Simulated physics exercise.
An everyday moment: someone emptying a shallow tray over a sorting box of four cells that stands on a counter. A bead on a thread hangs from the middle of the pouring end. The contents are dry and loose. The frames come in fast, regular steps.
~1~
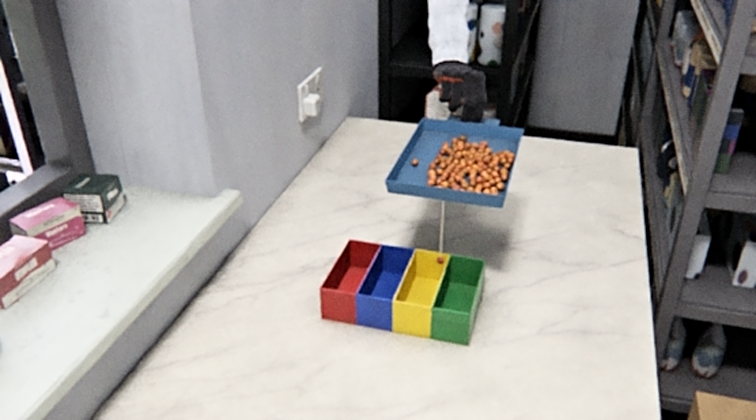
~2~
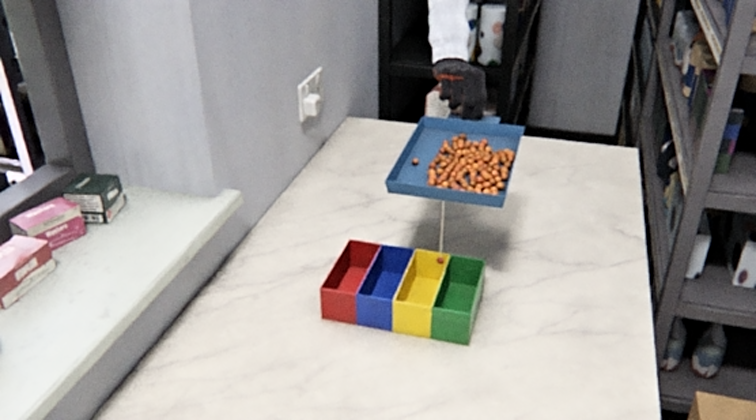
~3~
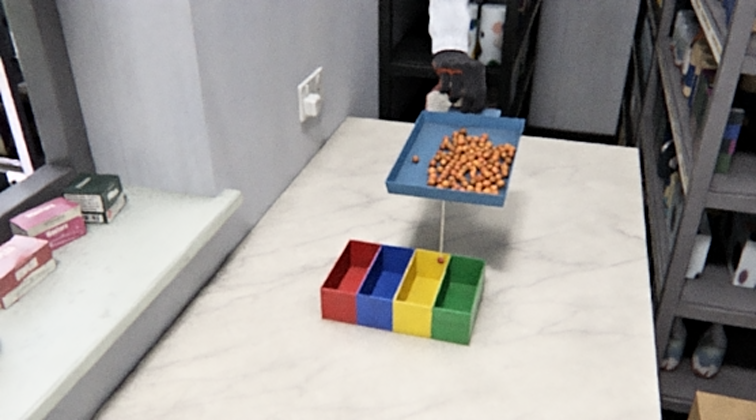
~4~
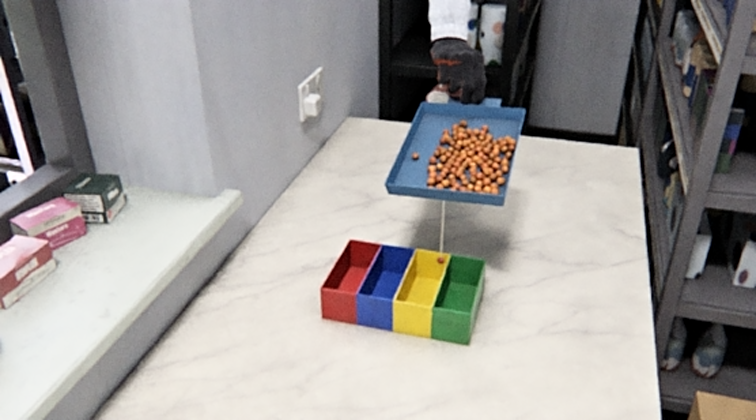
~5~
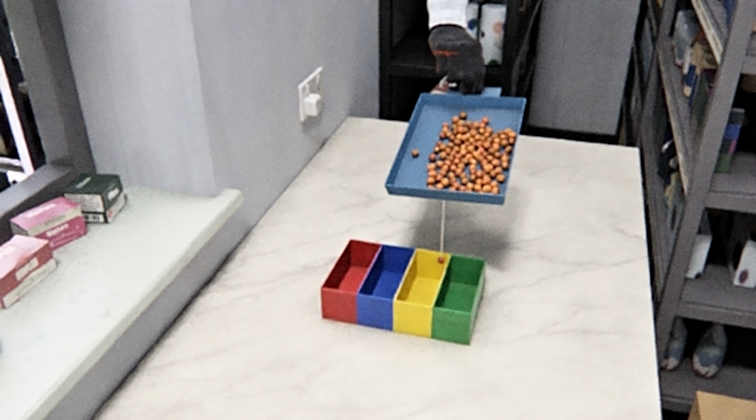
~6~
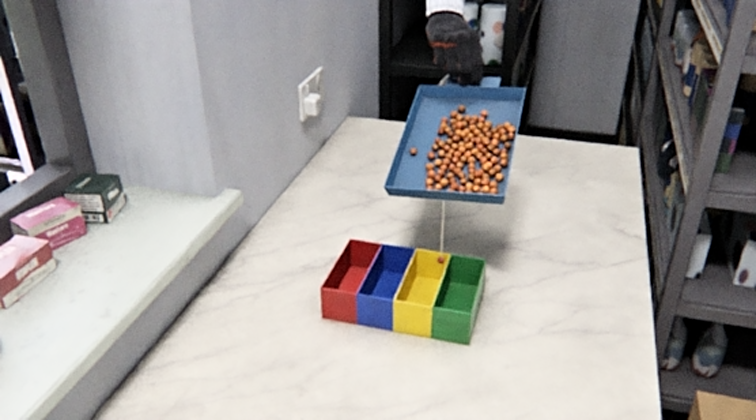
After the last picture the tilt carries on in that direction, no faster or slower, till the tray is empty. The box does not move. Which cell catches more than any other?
The blue cell gets the most.
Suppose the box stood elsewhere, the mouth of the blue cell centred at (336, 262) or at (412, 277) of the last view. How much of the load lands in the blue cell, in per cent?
About 0 and 30 per cent.
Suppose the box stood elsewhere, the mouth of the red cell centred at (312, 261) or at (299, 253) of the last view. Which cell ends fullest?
One: Yellow. Two: Green.
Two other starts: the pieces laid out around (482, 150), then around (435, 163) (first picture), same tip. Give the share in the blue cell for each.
Roughly 50 per cent, and 50 per cent.
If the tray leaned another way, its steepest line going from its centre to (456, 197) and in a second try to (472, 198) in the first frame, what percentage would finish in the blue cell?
In turn 10 and 0 in a hundred.
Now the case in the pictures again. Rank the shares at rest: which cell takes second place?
Next in line is yellow.
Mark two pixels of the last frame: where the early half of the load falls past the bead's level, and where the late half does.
Around (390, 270) and then (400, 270).
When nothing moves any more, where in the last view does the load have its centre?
Roughly at (390, 307).
Soon, tray tipped steeply; all on the tray.
A while on, tray tipped past a quarter turn; about half on the tray; a small part in the blue cell; a stray few in the red cell; a stray few in the yellow cell; about a third falling or outside the box.
Towards the end, tray tipped past a quarter turn; about half in the blue cell; about a quarter in the yellow cell; a small part in the green cell; a small part in the red cell; a small part falling or outside the box.
Finally, tray tipped past a quarter turn; about half in the blue cell; about a quarter in the yellow cell; a small part in the green cell; a small part in the red cell; a small part outside the box.
